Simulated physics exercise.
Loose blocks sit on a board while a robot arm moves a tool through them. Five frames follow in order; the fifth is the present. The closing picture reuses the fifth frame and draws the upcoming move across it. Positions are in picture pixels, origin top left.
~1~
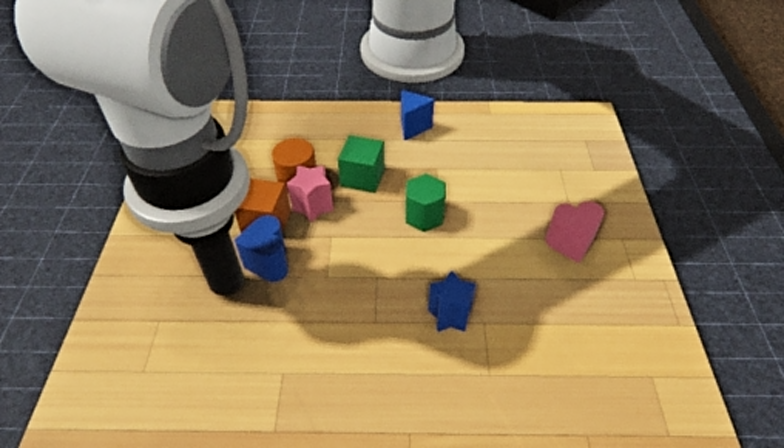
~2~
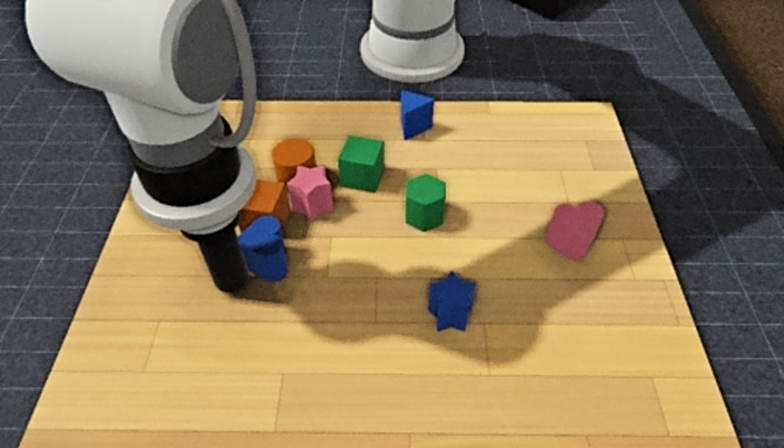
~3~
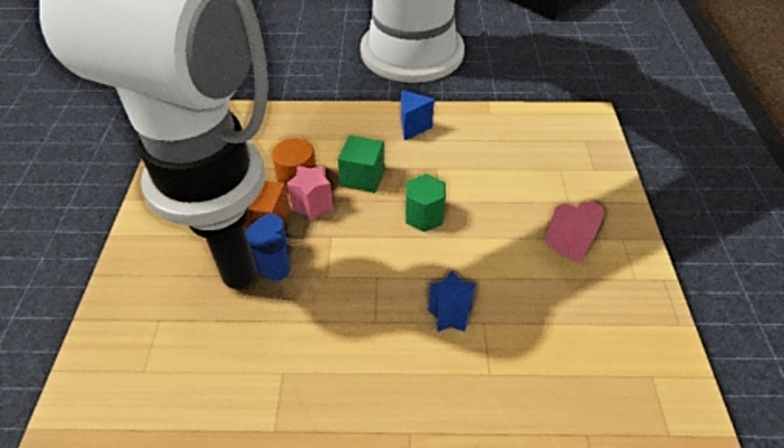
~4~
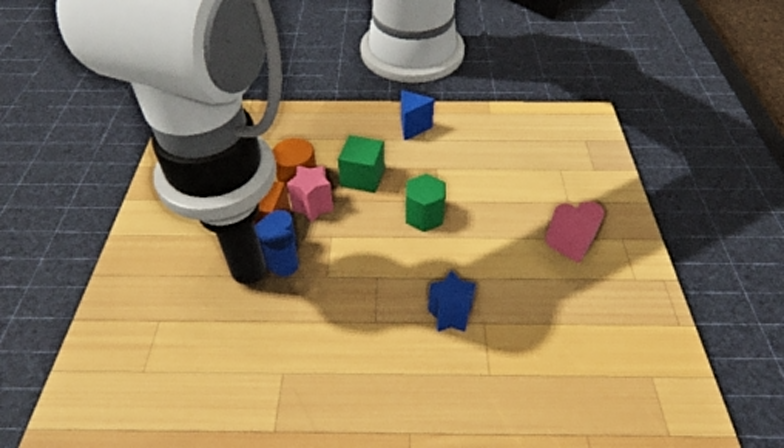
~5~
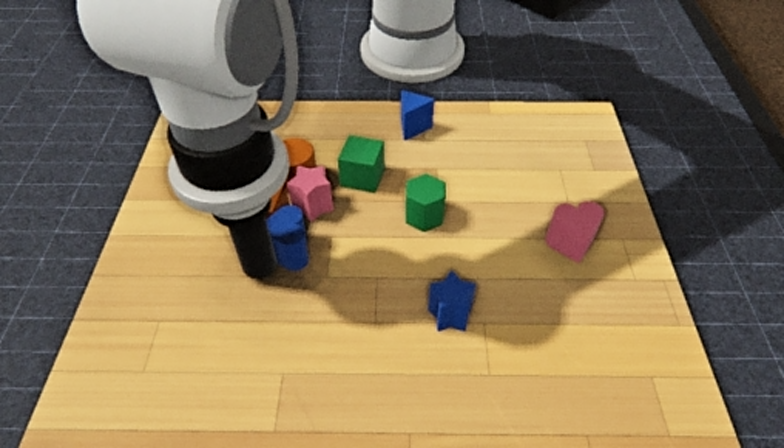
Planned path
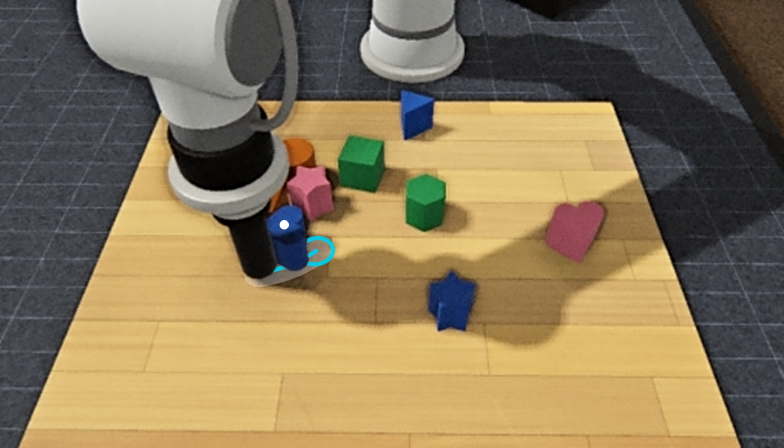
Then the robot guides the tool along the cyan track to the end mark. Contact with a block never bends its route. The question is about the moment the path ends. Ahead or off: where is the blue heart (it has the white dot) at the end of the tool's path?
The tool still has the blue heart in front of it when the path ends.
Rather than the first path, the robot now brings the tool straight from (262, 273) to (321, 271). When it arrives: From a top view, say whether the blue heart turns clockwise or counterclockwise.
Turns anticlockwise.
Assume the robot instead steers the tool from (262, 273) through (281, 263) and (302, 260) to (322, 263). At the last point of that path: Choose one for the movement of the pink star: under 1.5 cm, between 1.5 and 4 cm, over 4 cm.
Under 1.5 cm.
The drawn path runs from (262, 273) through (291, 265) to (316, 251); the dot is on the blue heart.
On the path given first. Halfway along, tool at (289, 257); blue heart at (308, 213), turned 15° anticlockwise.
At the end, tool at (315, 243); orange four-sided block not moved; blue heart at (333, 200), turned 15° anticlockwise; pink star at (316, 170), turned 45° anticlockwise.
